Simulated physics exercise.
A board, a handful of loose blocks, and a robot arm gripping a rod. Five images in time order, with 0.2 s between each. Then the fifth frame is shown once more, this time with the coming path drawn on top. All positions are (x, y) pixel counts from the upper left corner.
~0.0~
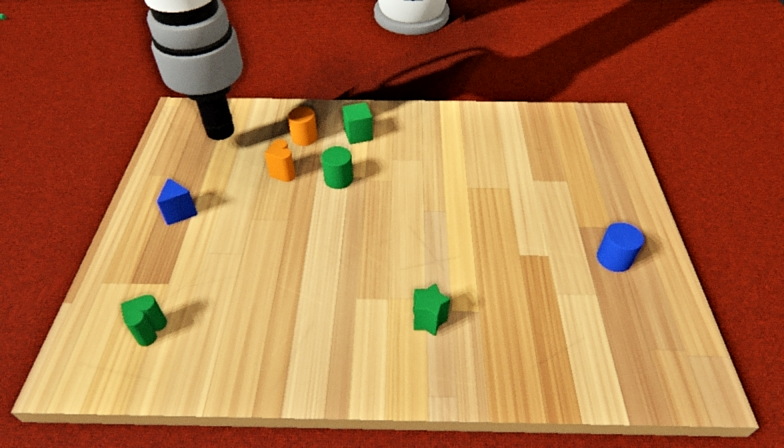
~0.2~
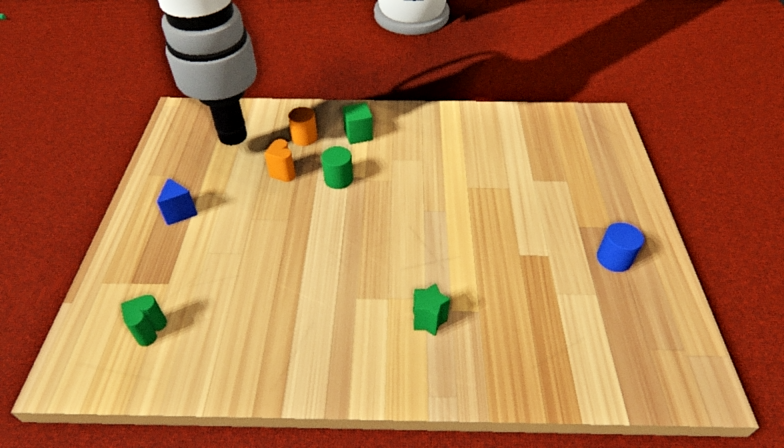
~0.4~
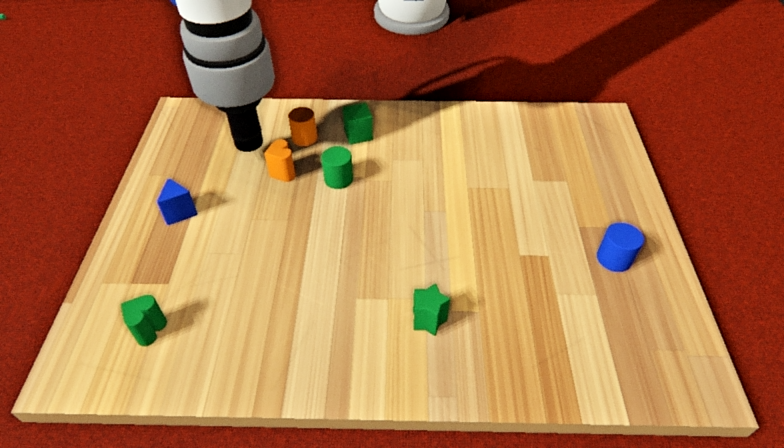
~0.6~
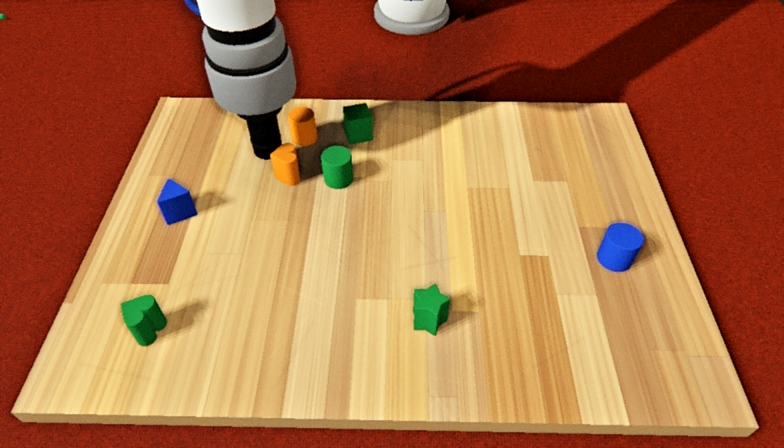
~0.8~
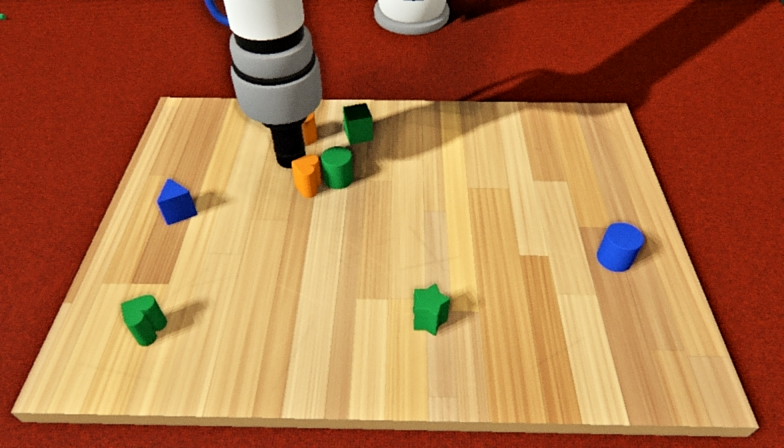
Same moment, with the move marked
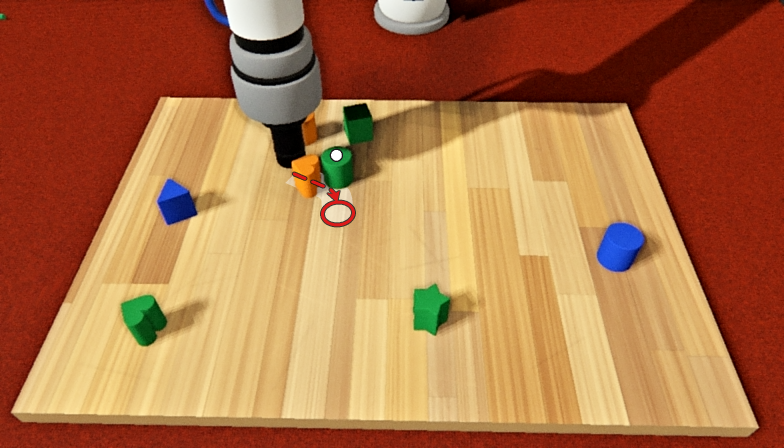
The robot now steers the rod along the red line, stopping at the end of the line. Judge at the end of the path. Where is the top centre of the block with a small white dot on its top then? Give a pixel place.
That would be at about pixel (359, 159).
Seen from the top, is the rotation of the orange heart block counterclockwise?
I believe not.
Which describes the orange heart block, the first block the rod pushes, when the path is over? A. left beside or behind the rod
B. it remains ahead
B - it remains ahead.
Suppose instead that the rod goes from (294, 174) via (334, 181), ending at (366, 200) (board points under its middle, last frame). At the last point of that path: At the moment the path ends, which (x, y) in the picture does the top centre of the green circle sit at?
The middle of the upper face of the green circle will lie at about (391, 165) in the picture.
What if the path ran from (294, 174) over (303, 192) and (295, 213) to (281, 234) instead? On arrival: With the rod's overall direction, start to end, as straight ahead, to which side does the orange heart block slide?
It moves left.
Drawn move, from (294, 174) by way of (315, 183) and (335, 194) to (338, 213); the dot is on the green circle.
On the path given first. Halfway along, rod (325, 173); orange heart block (329, 183), turned 35° clockwise; green circle (354, 157).
At the end, rod (337, 199); orange circle still; orange heart block (341, 209), turned 20° clockwise; green circle (359, 159).
